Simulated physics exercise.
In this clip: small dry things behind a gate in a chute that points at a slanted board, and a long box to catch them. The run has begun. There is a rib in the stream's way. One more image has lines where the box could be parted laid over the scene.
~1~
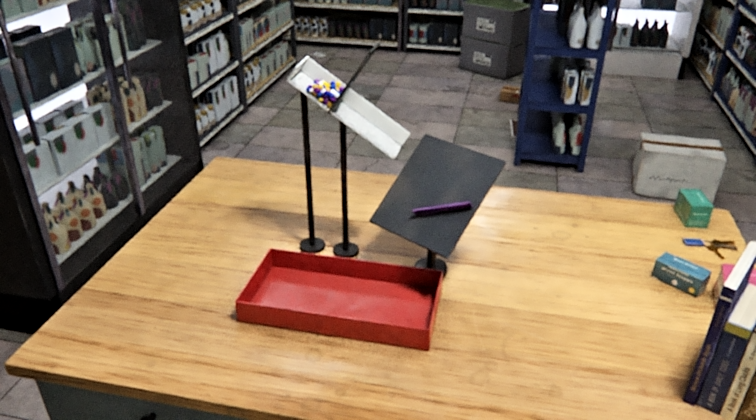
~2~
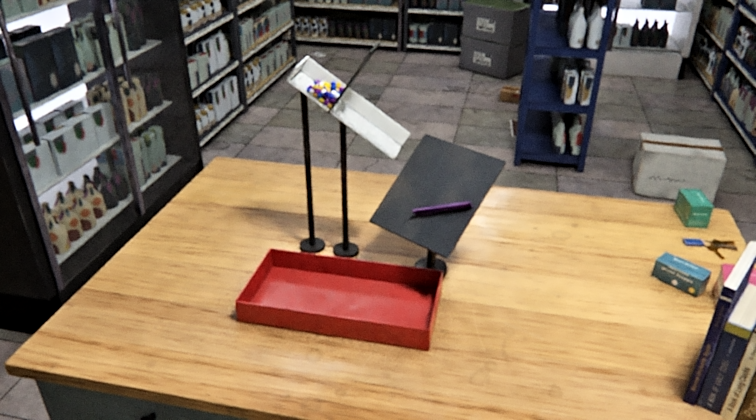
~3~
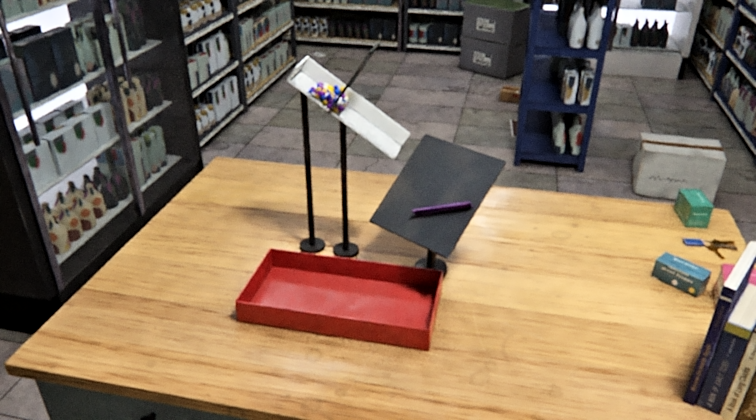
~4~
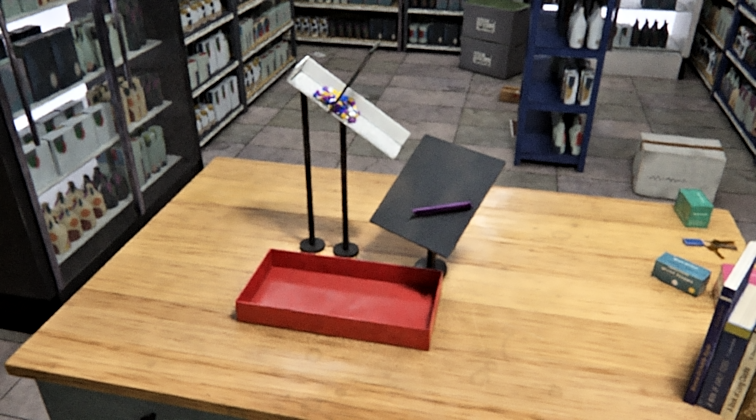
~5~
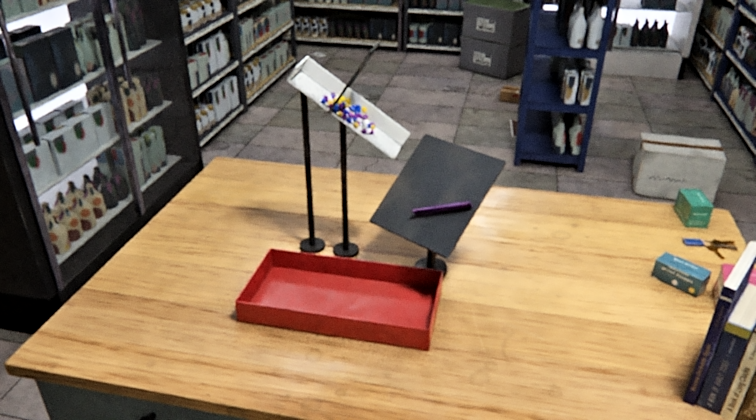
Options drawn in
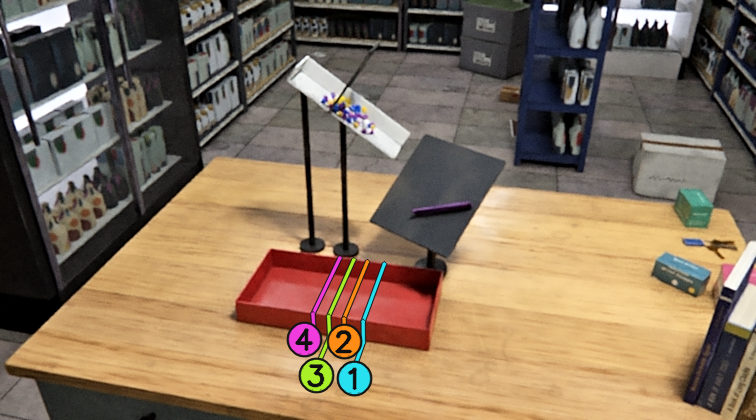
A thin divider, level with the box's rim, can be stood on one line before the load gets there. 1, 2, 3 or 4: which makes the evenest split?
The best line is 2.
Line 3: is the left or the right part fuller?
Right.
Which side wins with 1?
More lands on the left.
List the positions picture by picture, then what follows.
Load behind the gate at (327, 90), round plastic beads; lip of the chute at (397, 153), sloping gently, in the first picture.
Middle of the board at (435, 192), tilted fairly steeply; middle of its low edge at (406, 239); of its high edge at (464, 147), in the second picture.
Front corners of the box at (236, 301) and (429, 330), empty; front of the load at (346, 104), in the third picture.
Middle of the load at (337, 105); its front at (354, 121), about a third of the way to the lip; rib from (470, 202) to (413, 210), in the fourth picture.
Middle of the load at (346, 111); its front at (372, 132), about half of the way to the lip, in the fifth picture.
On the marked copy, line 1 crosses the front rim at (363, 320); line 2 crosses the front rim at (344, 317); line 3 crosses the front rim at (328, 315); line 4 crosses the front rim at (313, 313).
For line 1, of what is caught, most on the left of the divider, a small part on the right.
For line 2, of what is caught, about half on the left of the divider, about half on the right.
For line 3, of what is caught, a small part on the left of the divider, most on the right.
For line 4, of what is caught, a stray few on the left of the divider, nearly all on the right.
